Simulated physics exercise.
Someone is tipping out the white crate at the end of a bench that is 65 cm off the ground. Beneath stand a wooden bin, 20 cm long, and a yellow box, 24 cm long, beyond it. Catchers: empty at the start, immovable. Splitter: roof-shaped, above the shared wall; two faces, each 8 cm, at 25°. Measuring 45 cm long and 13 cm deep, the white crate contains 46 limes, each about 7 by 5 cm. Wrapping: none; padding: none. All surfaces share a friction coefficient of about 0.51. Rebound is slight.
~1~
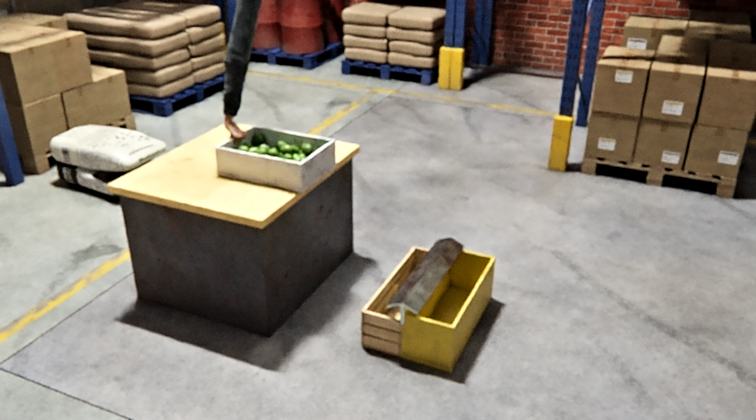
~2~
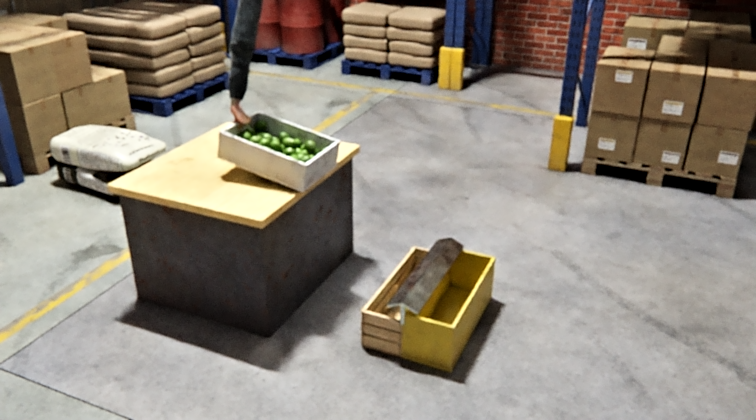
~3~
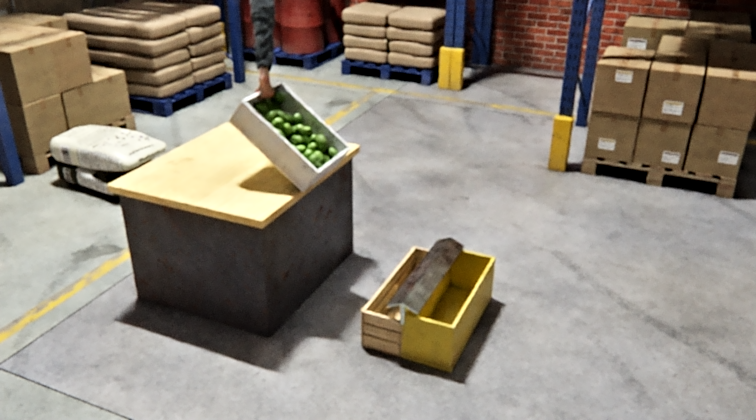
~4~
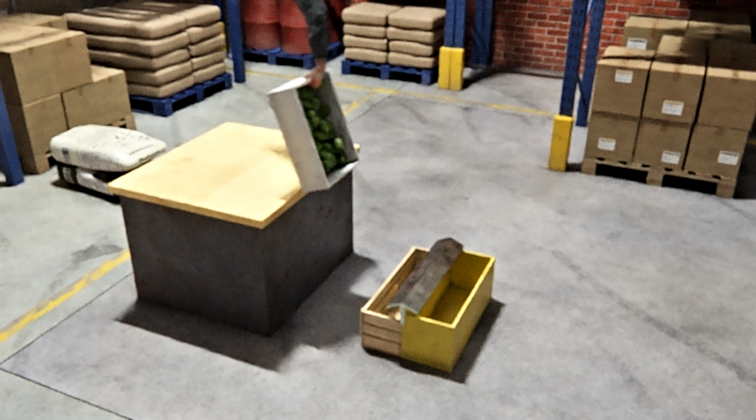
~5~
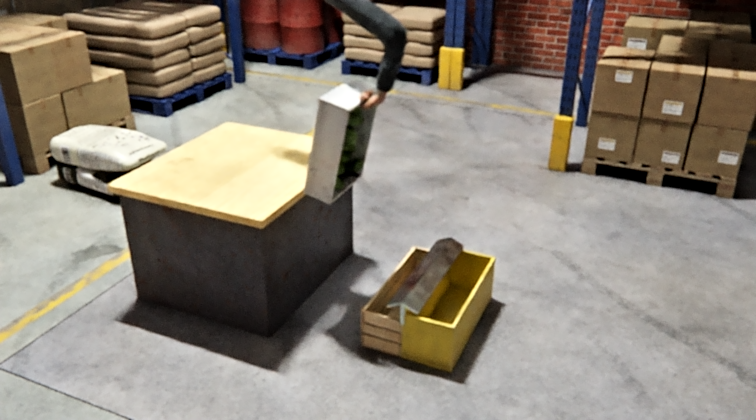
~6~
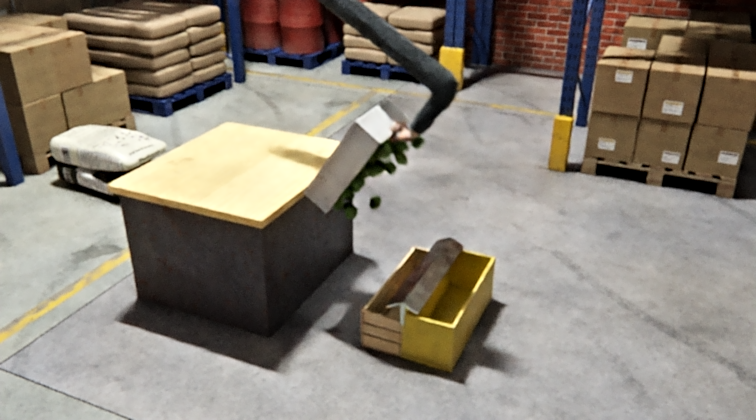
An arm reaches in from the top of a warehouse, seen from above, with stacked sacks, cartons and a brick wall behind. A white crate of green limes sits on a pale-topped bench at left, while a wooden bin and a yellow box with a grey roof-shaped piece stand lower right. The hand tilts the crate rightward past upright over the bench's edge, and limes begin tumbling out.
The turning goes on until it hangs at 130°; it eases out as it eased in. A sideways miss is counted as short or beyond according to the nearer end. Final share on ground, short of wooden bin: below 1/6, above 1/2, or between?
Between 1/6 and 1/2.
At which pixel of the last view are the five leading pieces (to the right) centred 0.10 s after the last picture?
I'd say near (451, 216).
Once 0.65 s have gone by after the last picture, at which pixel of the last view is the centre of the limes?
Around (419, 308).
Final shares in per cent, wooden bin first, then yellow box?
Approx. 25 % / 15 %.
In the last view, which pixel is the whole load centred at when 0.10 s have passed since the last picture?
Somewhere near (402, 213) in the last picture's pixels.
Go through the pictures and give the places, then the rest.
In the first frame (each is followed by its nearest rim corner in this view), white crate, (300, 163); wooden bin, (400, 321); 0° from level; none out.
In the second frame, white crate, (305, 164); 11° from level.
In the third frame, white crate, (317, 170); 37° from level.
In the fourth frame, white crate, (328, 185); 70° from level.
In the fifth frame, white crate, (331, 201); 103° from level.
In the sixth frame, white crate, (328, 211); wooden bin, (400, 321); 125° from level; 12 out, the lowest lime at (375, 202).
Then, 0.10 s after the last picture, tilt 130°; 2 still in the white crate and 44 in the air.
Then, 0.23 s after the last picture, tilt 130°; 5 in the wooden bin, 7 in the yellow box, 2 on the ground short of the wooden bin, 2 on the ground beyond the yellow box and 30 in the air.
Then, 0.41 s after the last picture, tilt 130°; 10 in the wooden bin, 8 in the yellow box, 11 on the ground short of the wooden bin, 9 on the ground beyond the yellow box and 8 in the air.
Final count (0.65 s after the last picture), 12 in the wooden bin, 8 in the yellow box, 12 on the ground short of the wooden bin and 14 on the ground beyond the yellow box. Asked share, 12 of 46, 26 per cent.
